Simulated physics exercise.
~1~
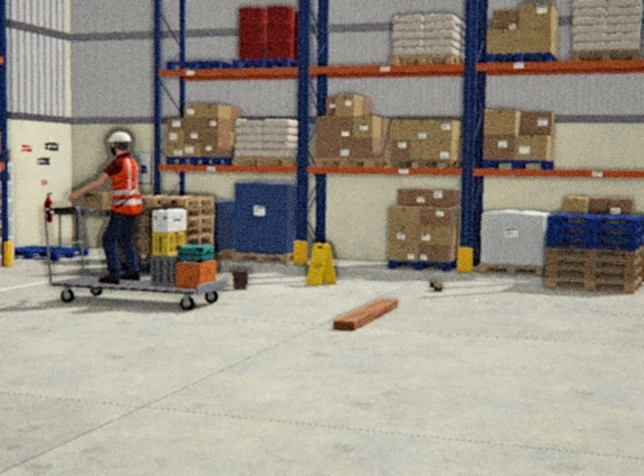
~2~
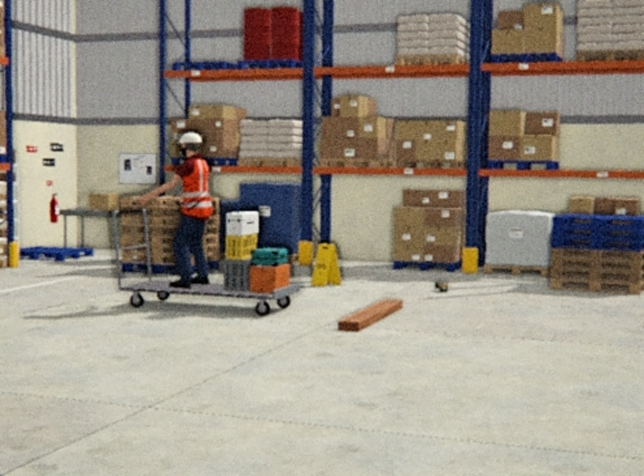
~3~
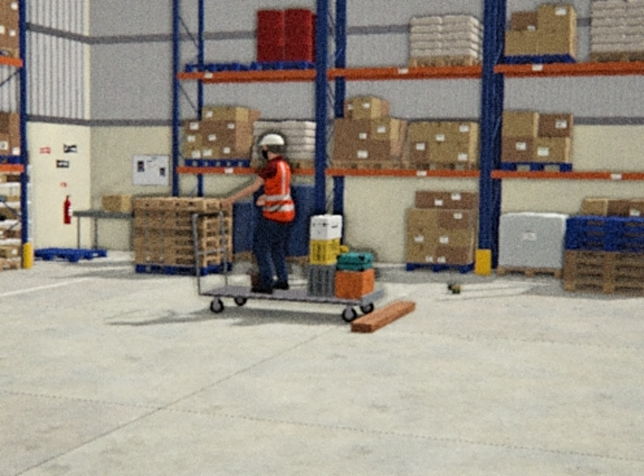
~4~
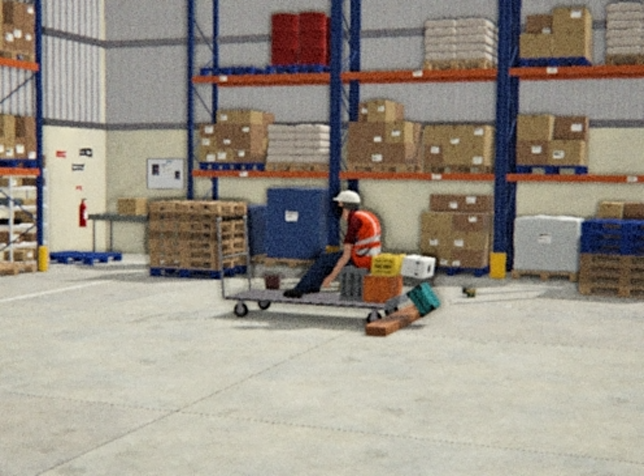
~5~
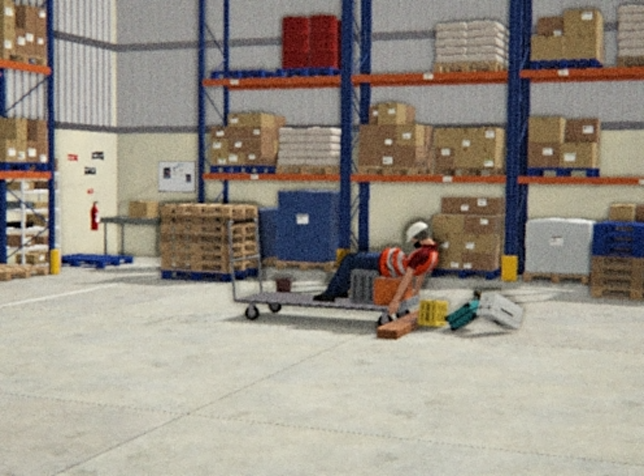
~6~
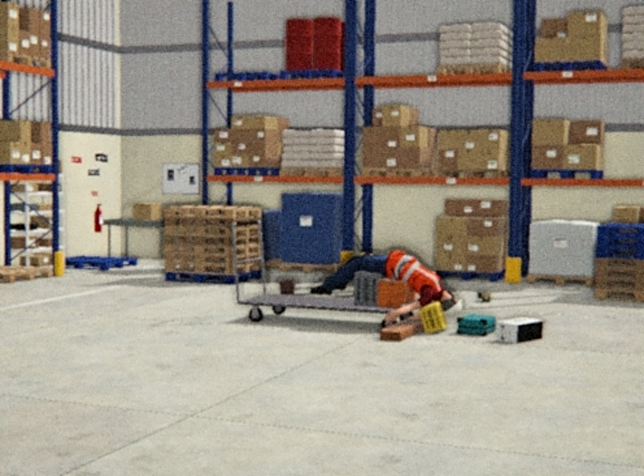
A flat goods trolley rolls to the right across a warehouse floor, carrying a worker in a white helmet and orange vest who stands behind a small load of crates and cases. Its front wheels reach a reddish beam lying on the floor, and it stops there. The worker drops to a sitting position while the white toolbox, yellow crate and teal case tip over the front edge. The worker then pitches forward over the orange parcel as those three pieces tumble to the floor. At the end the worker lies slumped head down over the front, hips still on the deck beside the upright grey crate.
